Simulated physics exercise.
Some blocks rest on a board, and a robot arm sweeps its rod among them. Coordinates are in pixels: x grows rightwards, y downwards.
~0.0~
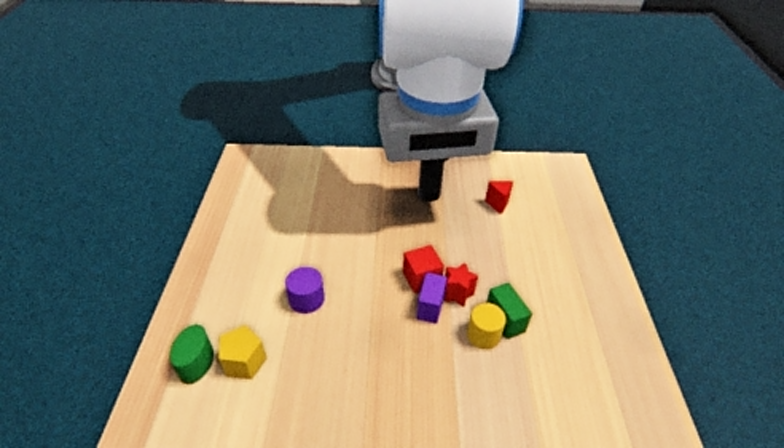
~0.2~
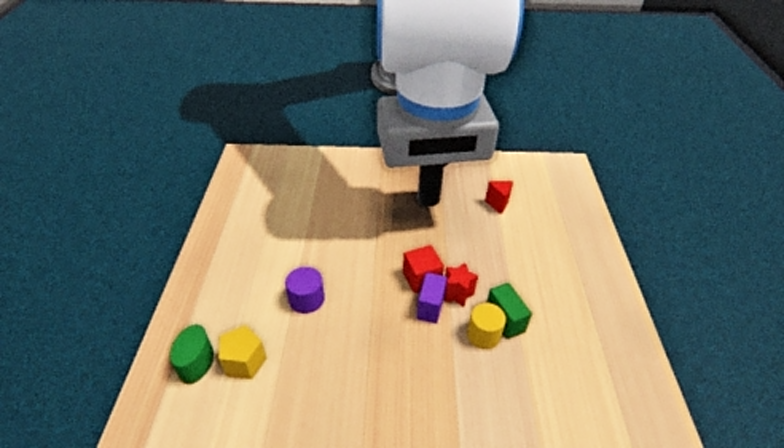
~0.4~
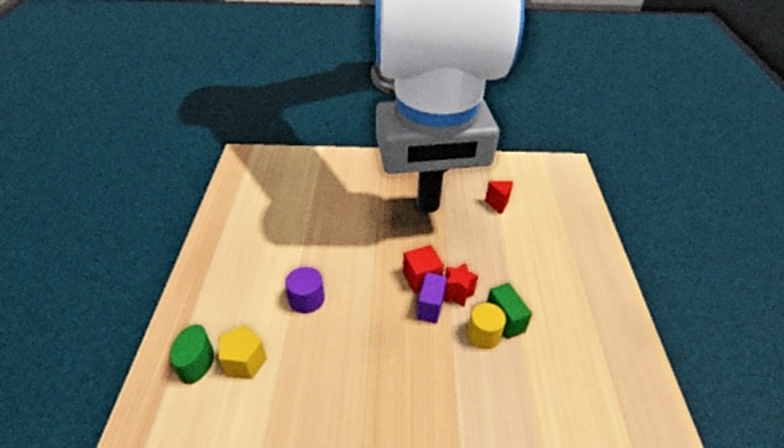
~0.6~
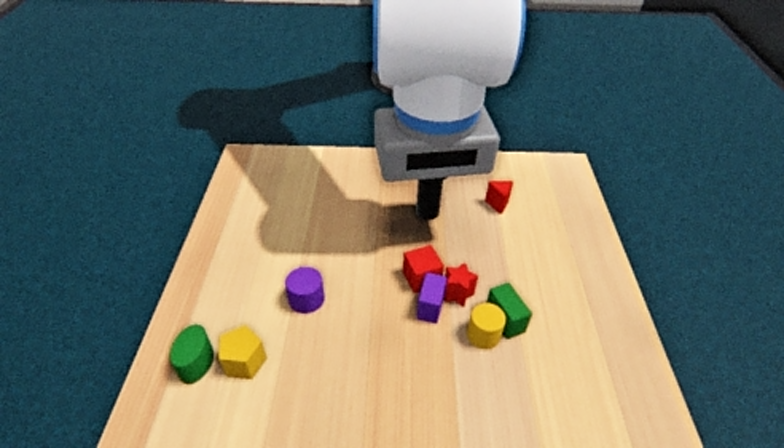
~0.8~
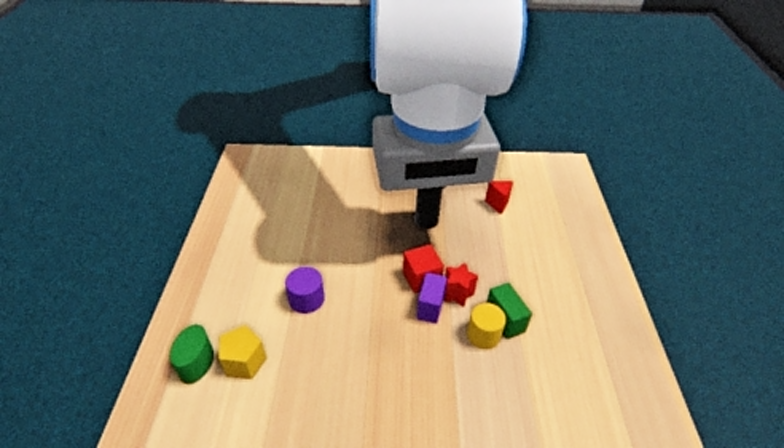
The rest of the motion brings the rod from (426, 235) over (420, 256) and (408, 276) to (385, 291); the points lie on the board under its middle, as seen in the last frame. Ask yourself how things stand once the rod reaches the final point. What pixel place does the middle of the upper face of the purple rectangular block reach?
Located at (437, 310).
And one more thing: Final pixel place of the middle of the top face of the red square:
The point I'd pick in the picture is (410, 288).
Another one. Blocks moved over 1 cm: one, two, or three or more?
Moved: Exactly two.
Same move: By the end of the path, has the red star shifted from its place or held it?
Put simply, it stays right there.
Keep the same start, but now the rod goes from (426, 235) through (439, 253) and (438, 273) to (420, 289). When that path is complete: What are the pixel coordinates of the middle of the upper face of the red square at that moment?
Around pixel (393, 271).
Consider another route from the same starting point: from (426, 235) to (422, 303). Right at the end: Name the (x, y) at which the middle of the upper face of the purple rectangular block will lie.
Just about (437, 341).
On the path given first. One third of the way, rod at (421, 242); nothing pushed yet.
Two thirds of the way, rod at (408, 262); red square at (416, 279); purple rectangular block at (436, 305), turned 35° anticlockwise.
At the end, rod at (385, 277); red square at (410, 288), turned 15° anticlockwise; purple rectangular block at (437, 310), turned 50° anticlockwise; red star still.
